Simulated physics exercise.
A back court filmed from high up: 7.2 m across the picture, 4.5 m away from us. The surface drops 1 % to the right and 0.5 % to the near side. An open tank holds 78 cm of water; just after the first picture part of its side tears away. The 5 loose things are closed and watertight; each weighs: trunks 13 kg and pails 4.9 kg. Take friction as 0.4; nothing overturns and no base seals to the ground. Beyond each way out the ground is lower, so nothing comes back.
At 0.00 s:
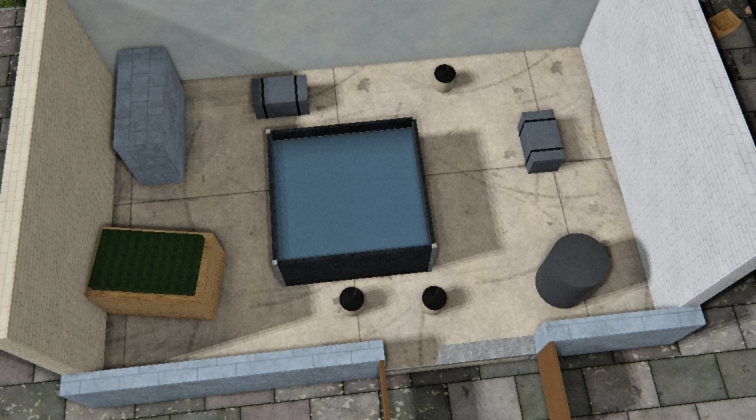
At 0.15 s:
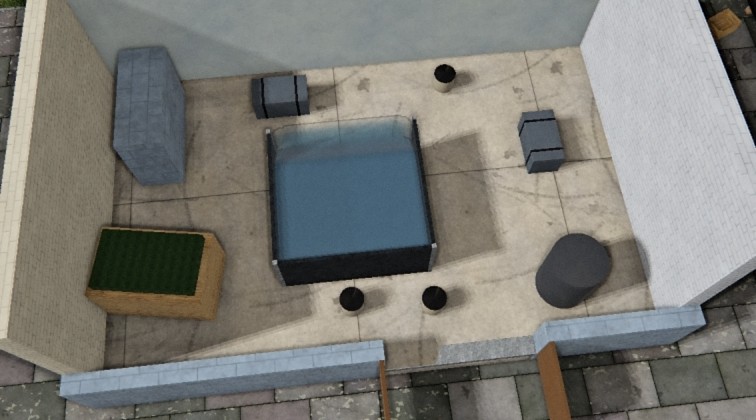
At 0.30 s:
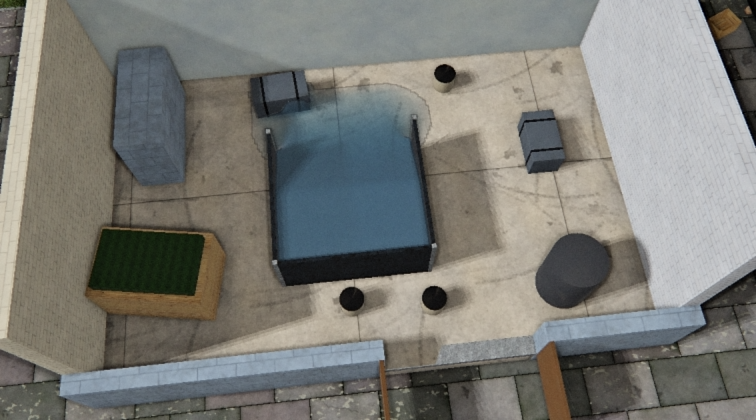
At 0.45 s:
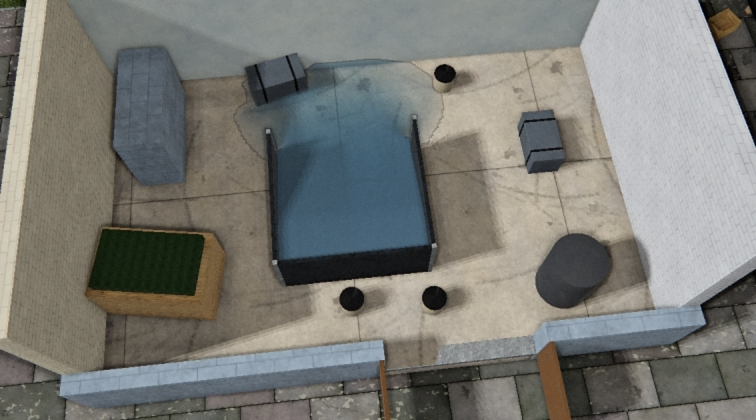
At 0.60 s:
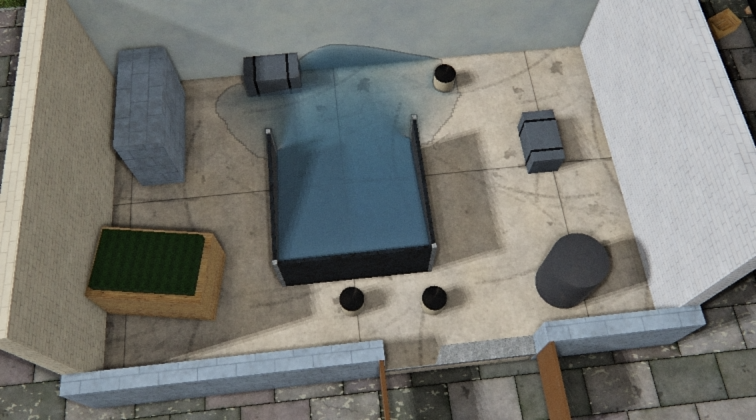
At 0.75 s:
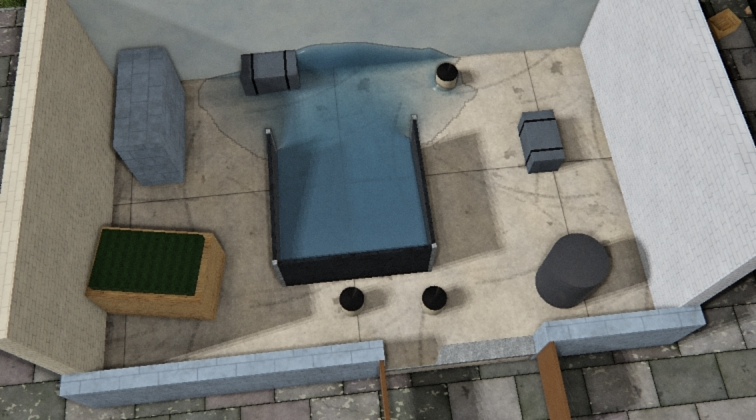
A large, dark-walled square tank of blue water stands in the middle of a pale paved court, seen from high above by a still camera. Around it are grey trunks at the back and right, small dark-topped pails, a bluish block, a green-topped box and a grey cylinder. The tank's far side gives way, water spreads toward the back wall, and the rear trunk shifts slightly back and left.
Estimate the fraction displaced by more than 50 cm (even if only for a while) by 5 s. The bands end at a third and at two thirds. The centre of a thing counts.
It is between one and two thirds.
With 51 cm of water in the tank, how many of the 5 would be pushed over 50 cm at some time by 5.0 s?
In that case 3 of them.
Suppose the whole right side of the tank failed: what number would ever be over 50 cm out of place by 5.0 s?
Then 5.
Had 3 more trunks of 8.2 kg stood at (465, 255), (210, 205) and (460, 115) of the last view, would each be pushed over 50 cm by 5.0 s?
In that order: Short of it, over, over.
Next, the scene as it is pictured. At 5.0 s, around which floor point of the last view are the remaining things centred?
Near (442, 290).
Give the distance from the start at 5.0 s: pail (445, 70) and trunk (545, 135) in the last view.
In turn: 400 cm, 250 cm.
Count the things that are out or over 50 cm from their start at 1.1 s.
I count 1.
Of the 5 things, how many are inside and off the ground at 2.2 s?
I count 2.
After 1.1 s 1 of 5 are over 50 cm from their spots; 1 afloat.
After 2.2 s 2 of 5 are over 50 cm from their spots; 2 afloat.
After 3.5 s 3 of 5 are over 50 cm from their spots; 3 afloat.
After 5.0 s 3 of 5 are over 50 cm from their spots, and 3 have been at some point; 3 afloat.
